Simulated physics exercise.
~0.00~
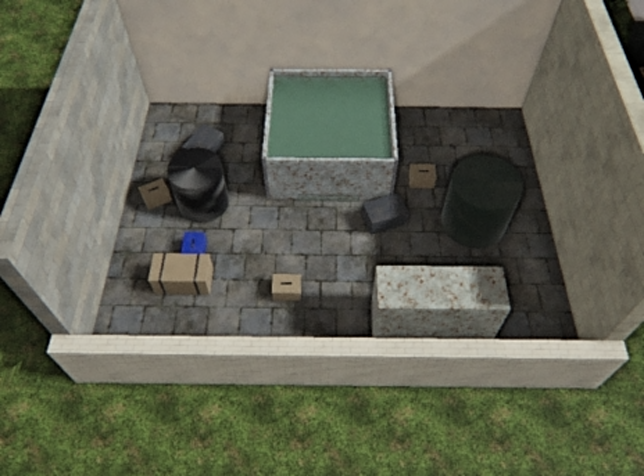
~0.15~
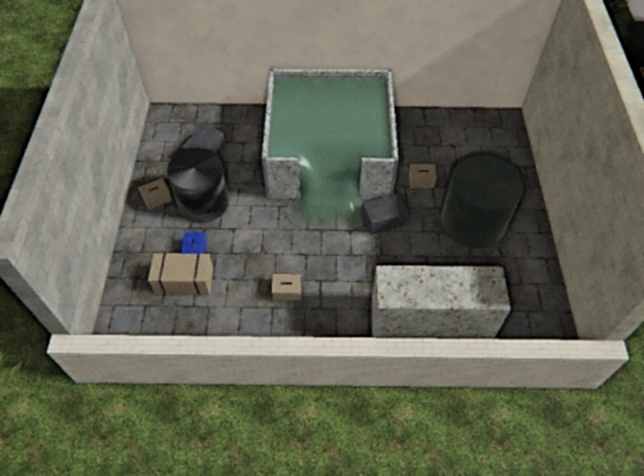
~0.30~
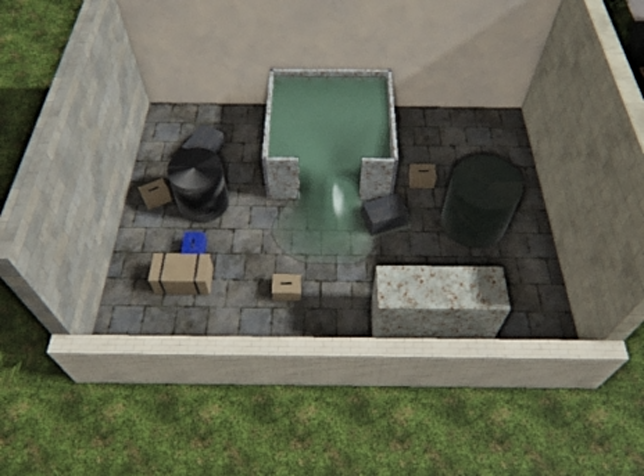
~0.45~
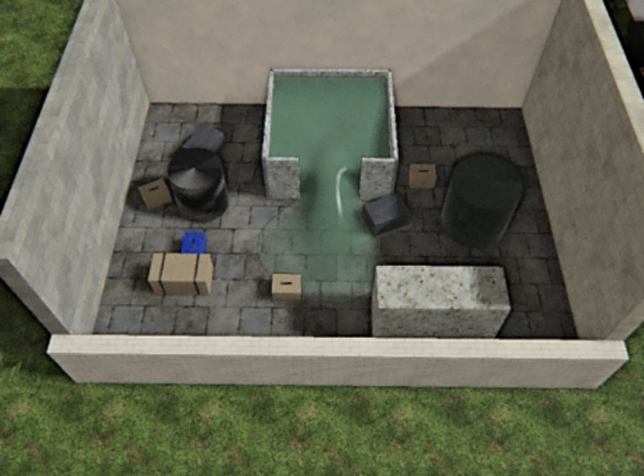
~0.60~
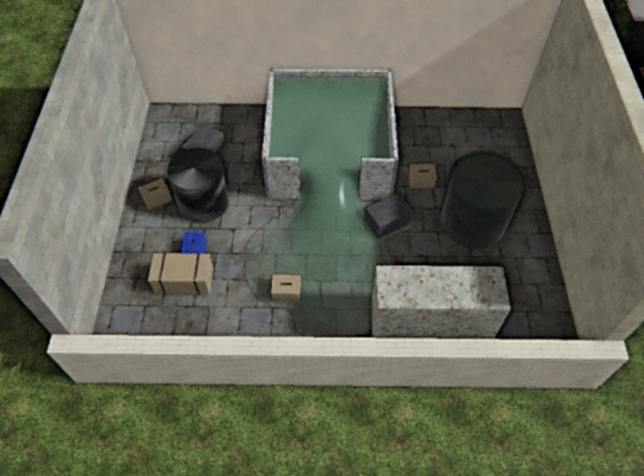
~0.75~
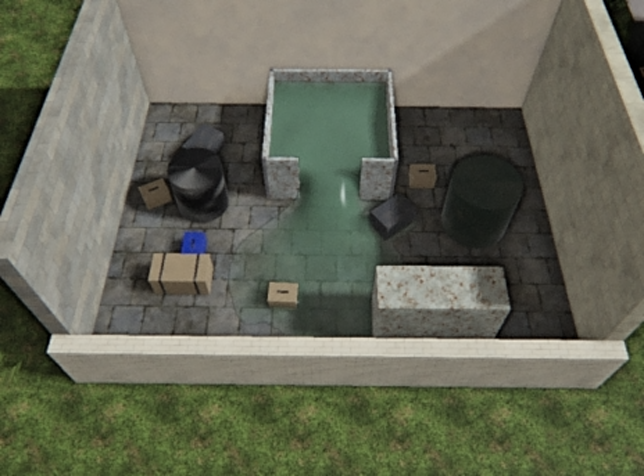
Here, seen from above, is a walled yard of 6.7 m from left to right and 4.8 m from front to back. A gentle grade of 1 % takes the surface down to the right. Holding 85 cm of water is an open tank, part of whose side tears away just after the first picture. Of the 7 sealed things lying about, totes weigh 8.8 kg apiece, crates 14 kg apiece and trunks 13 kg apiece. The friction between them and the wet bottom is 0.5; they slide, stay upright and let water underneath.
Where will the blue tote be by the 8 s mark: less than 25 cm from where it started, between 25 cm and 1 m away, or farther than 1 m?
The blue tote ends up beyond 1 m.
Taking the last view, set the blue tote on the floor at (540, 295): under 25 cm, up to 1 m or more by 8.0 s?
From that spot, it is pushed far off.
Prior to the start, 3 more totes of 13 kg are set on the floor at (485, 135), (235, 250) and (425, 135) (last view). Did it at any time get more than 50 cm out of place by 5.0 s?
Lab note - in order: Below threshold / below threshold / below threshold.
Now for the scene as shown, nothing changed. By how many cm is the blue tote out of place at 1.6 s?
Shift: About 0 cm.
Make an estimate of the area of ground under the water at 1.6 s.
At that time the wet patch spans about 14 m2.
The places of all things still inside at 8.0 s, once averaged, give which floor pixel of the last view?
Around (302, 186).
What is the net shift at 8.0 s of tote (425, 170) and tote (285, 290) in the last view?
In that order: 30 cm, 300 cm.
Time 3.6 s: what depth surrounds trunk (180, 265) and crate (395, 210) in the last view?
Some 9 cm at the first, some 1 cm at the second.
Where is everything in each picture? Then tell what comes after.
The first picture shows the blue tote at (193, 243) rests on the ground; 3.6 m2 under water; 0 of 7 have shifted.
The second picture shows the blue tote at (193, 243) rests on the ground; 4.2 m2 under water; 0 of 7 have shifted.
The third picture shows the blue tote at (193, 243), on the bottom; water covers 5.2 m2; 0 of 7 have shifted.
The fourth picture shows the blue tote at (193, 243), on the bottom; 6.3 m2 under water; 0 of 7 have shifted.
The fifth picture shows the blue tote at (193, 243), on the bottom; 7.6 m2 under water; 1 of 7 have shifted.
The sixth picture shows the blue tote at (193, 243) rests on the ground; 8.7 m2 under water; 2 of 7 have shifted.
After 1.6 s the blue tote is near (193, 243), 0.0 m from its start, aground; 1 afloat.
After 3.6 s the blue tote is near (193, 243), 0.0 m from its start, aground; 2 afloat.
After 5.6 s the blue tote is near (236, 229), 0.7 m from its start, afloat; 3 afloat.
After 8.0 s the blue tote is near (310, 278), 1.8 m from its start, afloat; 6 afloat.
